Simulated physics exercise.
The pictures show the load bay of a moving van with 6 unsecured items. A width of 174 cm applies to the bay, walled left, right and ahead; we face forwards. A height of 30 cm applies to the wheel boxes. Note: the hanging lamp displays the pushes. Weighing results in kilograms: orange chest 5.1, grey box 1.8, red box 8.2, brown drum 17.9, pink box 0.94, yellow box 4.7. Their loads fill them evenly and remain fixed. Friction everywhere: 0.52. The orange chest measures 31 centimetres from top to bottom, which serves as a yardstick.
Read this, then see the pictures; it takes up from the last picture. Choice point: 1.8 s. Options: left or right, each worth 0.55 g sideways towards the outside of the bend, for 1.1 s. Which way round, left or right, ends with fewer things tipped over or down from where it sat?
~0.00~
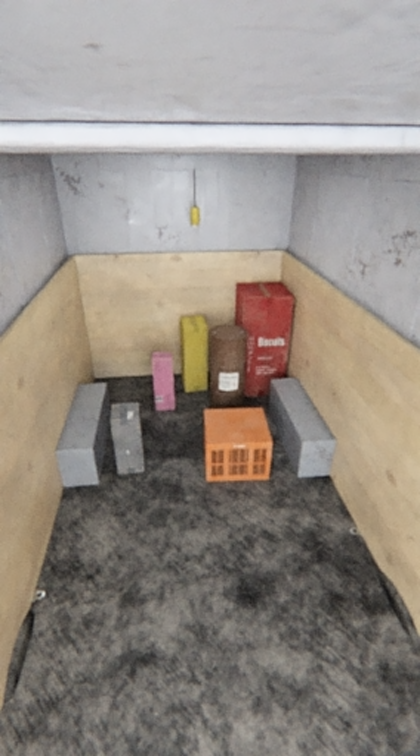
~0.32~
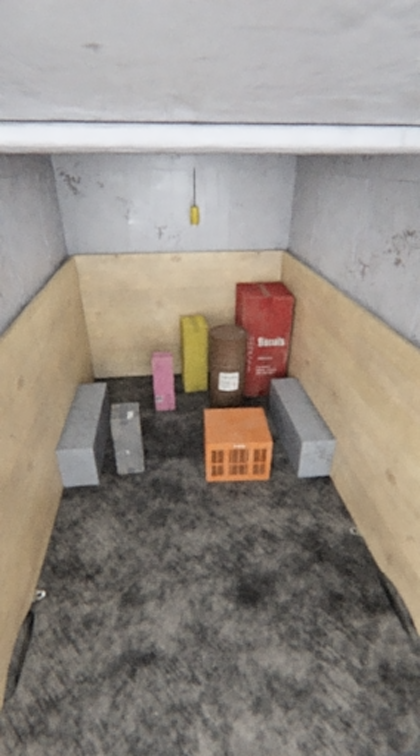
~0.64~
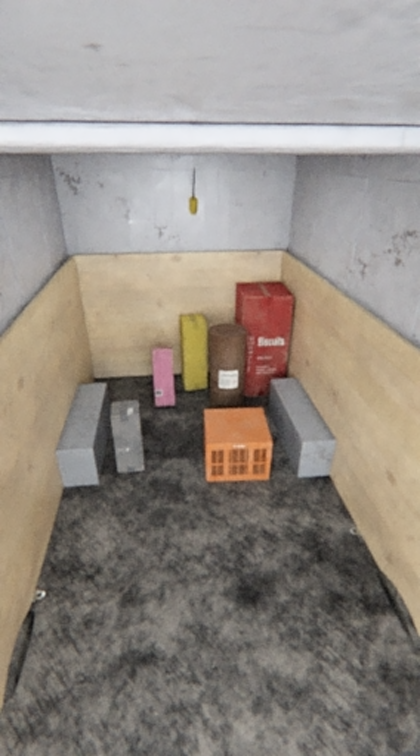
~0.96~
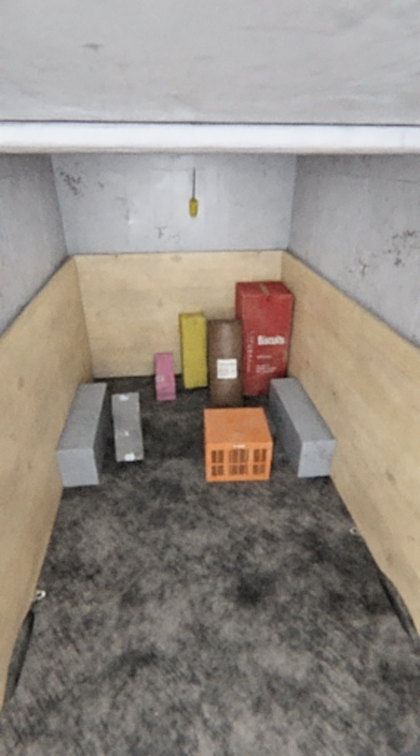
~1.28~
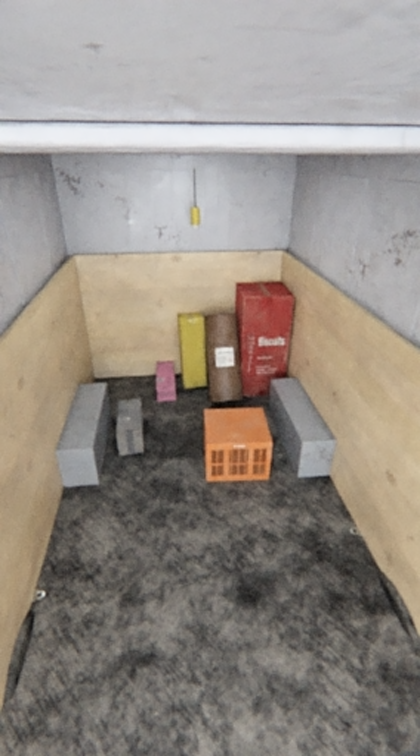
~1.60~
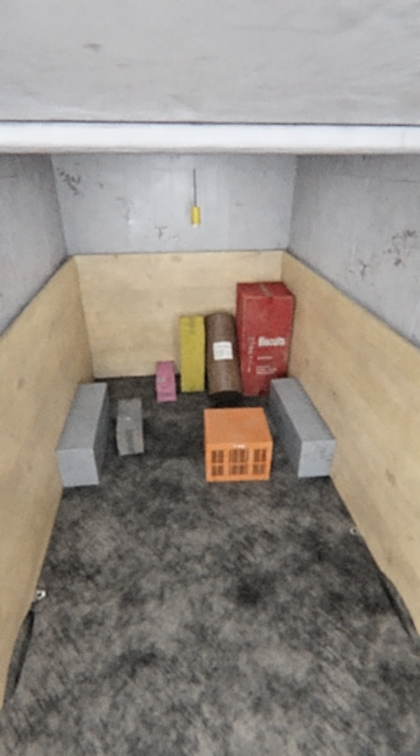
Fewer things will topple or drop going left.
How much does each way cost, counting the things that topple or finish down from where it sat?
Tally: Left 3, right 5.
Turning left. At 2.10 s, force 0.55 g right; grey box on its side near (130, 425); pink box on its side; brown drum 49° off upright.
After 2.40 s, force 0.55 g right; grey box on its side near (134, 425); orange chest moved 2 cm near (239, 443); pink box on its side.
After 2.70 s, force 0.44 g right; grey box on its side near (141, 425); orange chest moved 8 cm near (247, 442); pink box on its side.
In the end (3.5 s), toppled in the van, grey box, brown drum and pink box; the other 3 under 15 cm from the start. In the last view, orange chest near (250, 442), grey box near (143, 424).
Turning right instead, grey box, red box, brown drum, pink box and yellow box tipped over or down from where it sat, 5 of 6 in all.
